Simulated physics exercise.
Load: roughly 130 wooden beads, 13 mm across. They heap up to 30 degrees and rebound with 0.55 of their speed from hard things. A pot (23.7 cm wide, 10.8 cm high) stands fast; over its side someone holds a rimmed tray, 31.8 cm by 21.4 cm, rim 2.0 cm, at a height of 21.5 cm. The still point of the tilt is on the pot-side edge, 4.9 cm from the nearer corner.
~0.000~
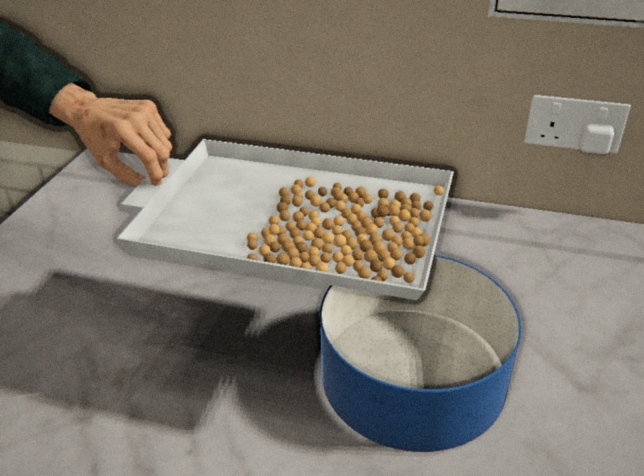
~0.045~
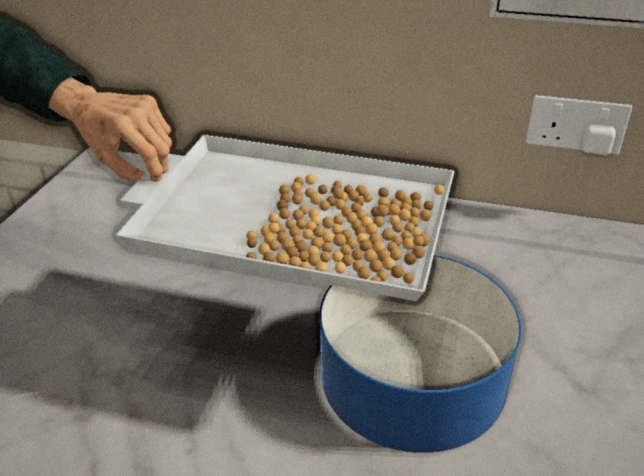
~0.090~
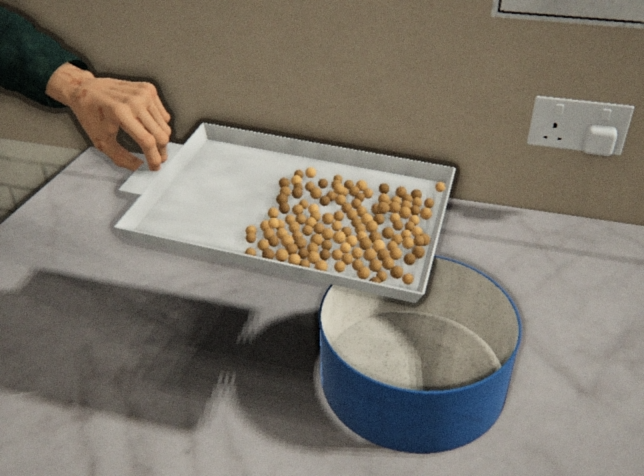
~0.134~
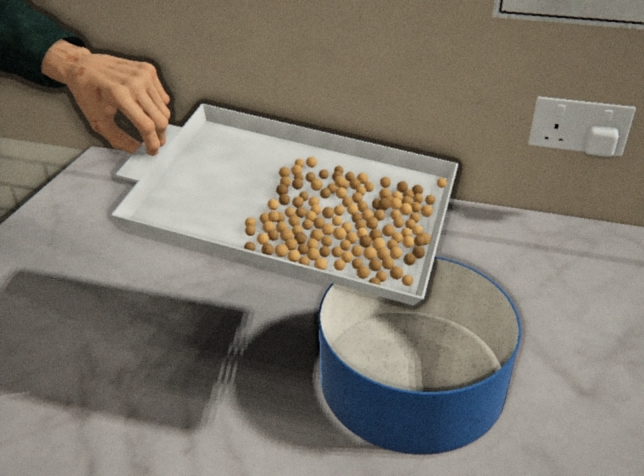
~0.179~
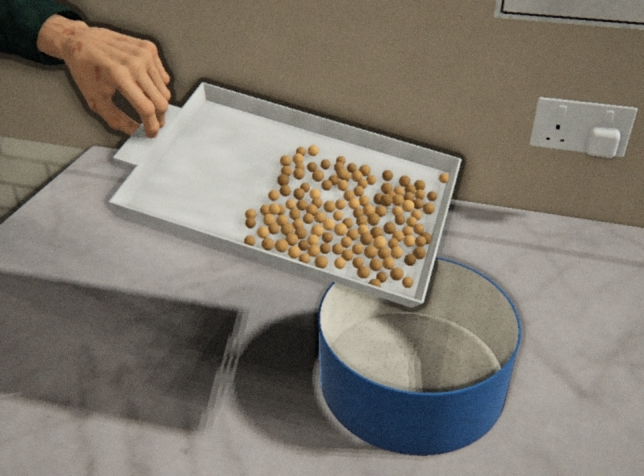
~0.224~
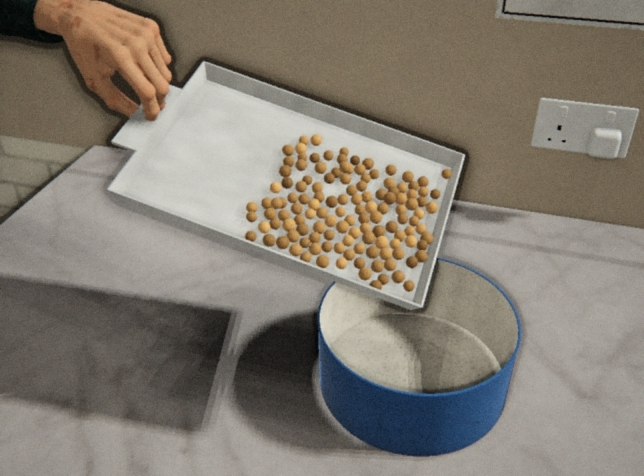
On a marble worktop, a hand raising the left end of a white rimmed tray of wooden beads beside a blue pot.
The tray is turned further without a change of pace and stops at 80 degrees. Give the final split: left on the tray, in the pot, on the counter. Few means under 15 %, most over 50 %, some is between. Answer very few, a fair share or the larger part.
Tray very few, pot a fair share, counter the larger part.
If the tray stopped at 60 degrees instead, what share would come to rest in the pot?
Then about 30 per cent.
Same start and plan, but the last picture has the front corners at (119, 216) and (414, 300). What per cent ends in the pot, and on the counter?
Pot 35, counter 65.
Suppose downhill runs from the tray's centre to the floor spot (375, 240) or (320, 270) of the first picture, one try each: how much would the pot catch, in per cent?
About 75 and 35 per cent.
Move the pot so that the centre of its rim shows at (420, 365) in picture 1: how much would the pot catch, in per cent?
About 100 per cent.
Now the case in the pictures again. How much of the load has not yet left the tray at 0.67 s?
About 95 per cent.
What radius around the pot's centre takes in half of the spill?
Some 24 cm.
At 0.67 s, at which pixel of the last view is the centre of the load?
Around (405, 256).
After 0.49 s, tilt 50 degrees; the tray holds 100 %, the pot 0 %.
Then, at 0.67 s, tilt 71 degrees; the tray holds 95 %, the pot 0 %.
After 0.96 s, tilt 80 degrees; the tray holds 15 %, the pot 25 %.
At rest (2.2 s), tray 0 %, pot 40 %, counter 60 %.
